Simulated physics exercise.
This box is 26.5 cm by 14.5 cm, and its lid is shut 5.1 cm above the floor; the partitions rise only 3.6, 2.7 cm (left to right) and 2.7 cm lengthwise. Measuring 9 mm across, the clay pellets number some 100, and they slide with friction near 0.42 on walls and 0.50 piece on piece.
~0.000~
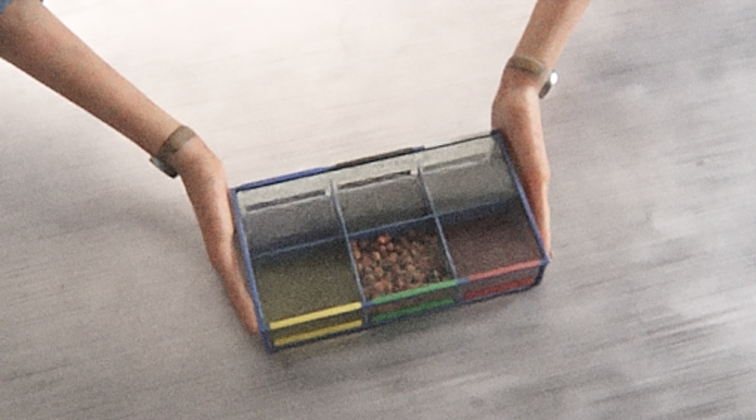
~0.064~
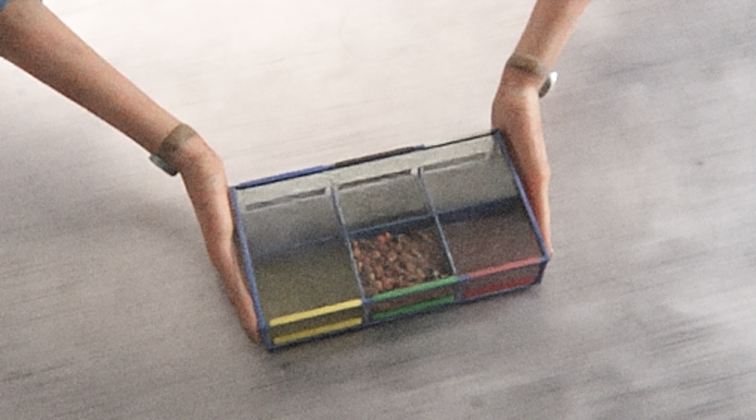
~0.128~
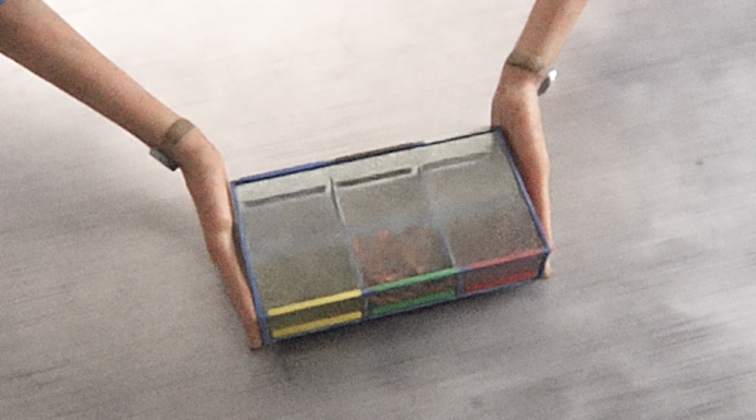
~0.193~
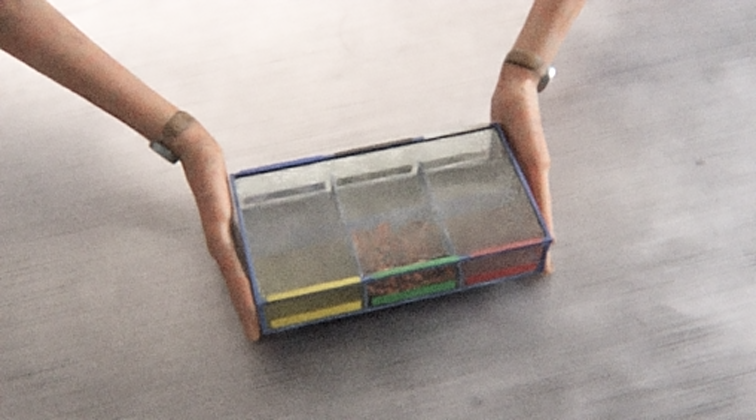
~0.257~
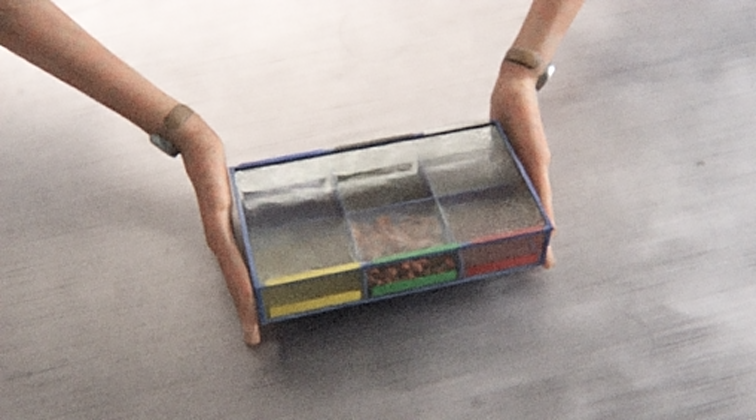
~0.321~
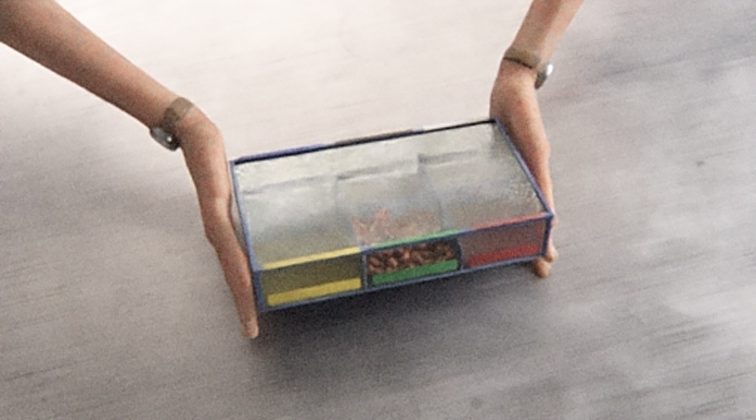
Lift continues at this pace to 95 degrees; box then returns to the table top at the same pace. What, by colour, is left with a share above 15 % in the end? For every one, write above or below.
Red below, blue below, green above, yellow below, white above, black above.
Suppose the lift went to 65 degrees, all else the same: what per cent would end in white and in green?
Shares: White 0, green 95, per cent.
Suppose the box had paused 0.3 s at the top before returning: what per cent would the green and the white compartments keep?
Green 30; white 35.
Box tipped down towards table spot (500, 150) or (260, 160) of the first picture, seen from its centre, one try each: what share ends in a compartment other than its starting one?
Near 70 and 75 per cent, in that order.
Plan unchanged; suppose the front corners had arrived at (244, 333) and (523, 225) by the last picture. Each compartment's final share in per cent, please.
Each compartment ends with, in per cent, red 0, blue 0, green 65, yellow 35, white 0 and black 0.
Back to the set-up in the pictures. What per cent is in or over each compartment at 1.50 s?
Red 0; blue 0; green 85; yellow 0; white 5; black 10.
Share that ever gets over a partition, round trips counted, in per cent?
Around 65 in a hundred.
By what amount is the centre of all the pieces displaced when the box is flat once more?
Measured shift: Some 8.0 cm.
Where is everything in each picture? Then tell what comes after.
The first frame shows box tilt 0 degrees, front corners at (264, 327) and (544, 260); green 100 %.
The second frame shows box tilt 1 degrees, front corners at (263, 324) and (545, 257).
The third frame shows box tilt 5 degrees, front corners at (262, 315) and (546, 249), lowest corner right back.
The fourth frame shows box tilt 9 degrees, front corners at (260, 301) and (547, 238), lowest corner right back.
The fifth frame shows box tilt 14 degrees, front corners at (259, 286) and (548, 227), lowest corner right back.
The sixth frame shows box tilt 18 degrees, front corners at (258, 269) and (549, 215), lowest corner right back; green 100 %. Its pace works out near 70 degrees a second.
Then, at 1.50 s, tilt 95 degrees; green 85 %, white 5 %, black 10 %.
Then, at 2.29 s, tilt 42 degrees; green 35 %, white 30 %, black 35 %.
After 3.10 s, tilt 0 degrees; green 35 %, white 30 %, black 35 %.
At rest (3.6 s), red 0 %, blue 0 %, green 35 %, yellow 0 %, white 30 %, black 35 %.
